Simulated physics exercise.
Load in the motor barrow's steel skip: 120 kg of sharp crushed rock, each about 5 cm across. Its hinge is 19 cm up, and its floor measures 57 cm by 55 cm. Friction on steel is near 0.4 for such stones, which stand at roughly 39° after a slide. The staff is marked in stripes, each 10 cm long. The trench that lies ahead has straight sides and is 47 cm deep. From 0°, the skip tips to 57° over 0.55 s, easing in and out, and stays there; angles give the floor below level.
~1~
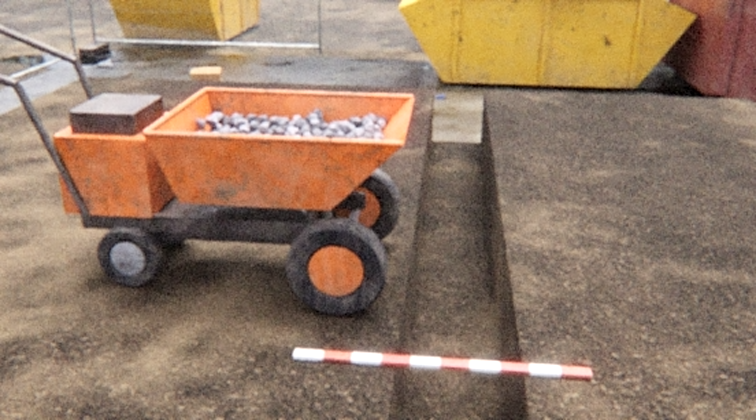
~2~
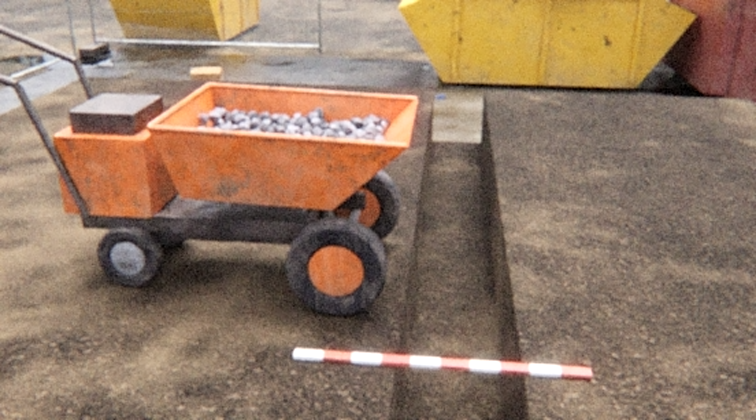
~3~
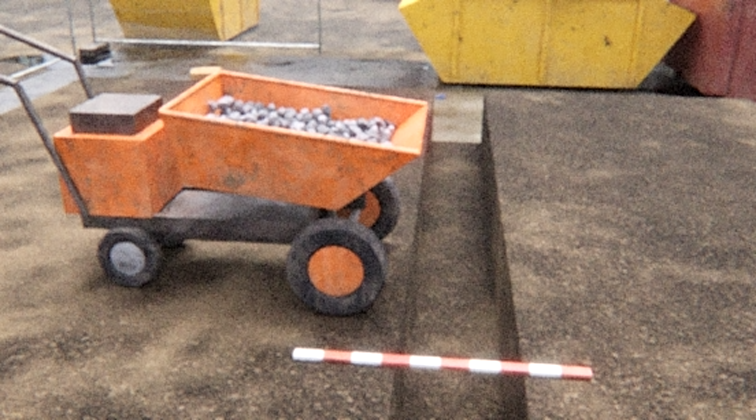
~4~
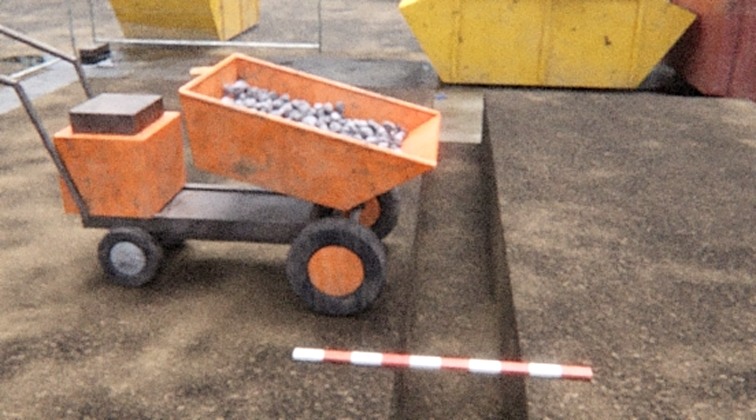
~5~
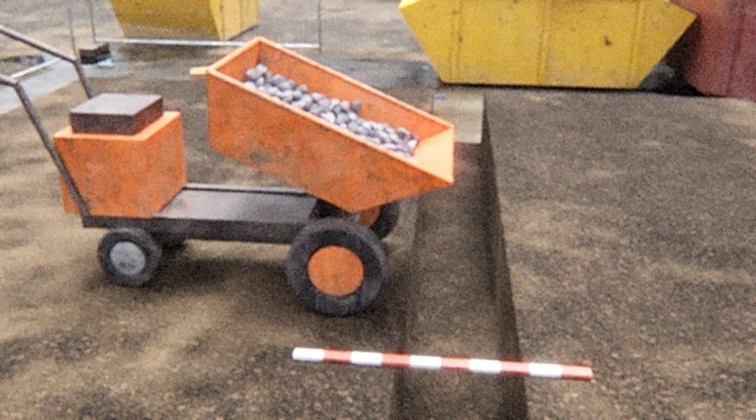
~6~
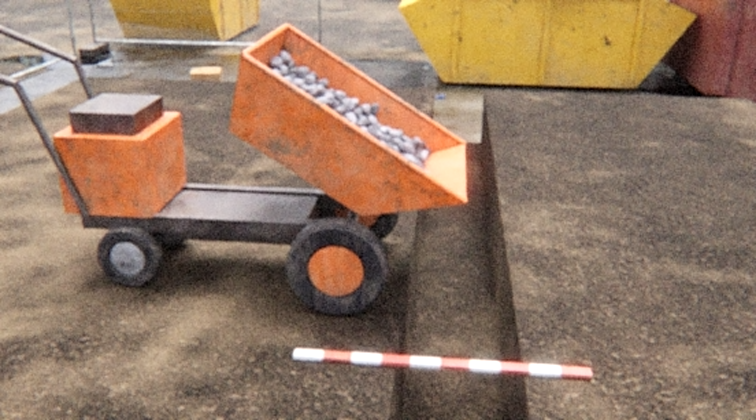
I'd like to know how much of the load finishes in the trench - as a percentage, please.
Somewhere near 19 per cent of it finishes in the trench.
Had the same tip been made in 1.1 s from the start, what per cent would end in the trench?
Near 25 per cent.
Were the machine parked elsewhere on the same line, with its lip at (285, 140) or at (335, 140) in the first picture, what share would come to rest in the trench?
Near 55 per cent from the first place, 50 from the second.
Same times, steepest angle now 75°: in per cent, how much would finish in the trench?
Expect roughly 35 per cent.
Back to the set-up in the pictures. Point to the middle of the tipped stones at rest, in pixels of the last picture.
Roughly (543, 284), I'd say.
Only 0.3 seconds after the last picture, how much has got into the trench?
I'd say near 5 per cent at that time.
Then, 0.1 s after the last picture the floor is at 48°, 100 % in the skip; the foremost stones are at (446, 199).
Then, 0.3 s after the last picture the floor is at 57°, 97 % in the skip, 3 % in the trench; the foremost stones are at (511, 234).
Then, 0.7 s after the last picture the floor is at 57°, 57 % in the skip, 7 % in the trench, 36 % past the trench; the foremost stones are at (649, 308).
Then, 2.7 s after the last picture the floor is at 57°, 43 % in the skip, 19 % in the trench, 38 % past the trench; the foremost stones are past the picture's edge.
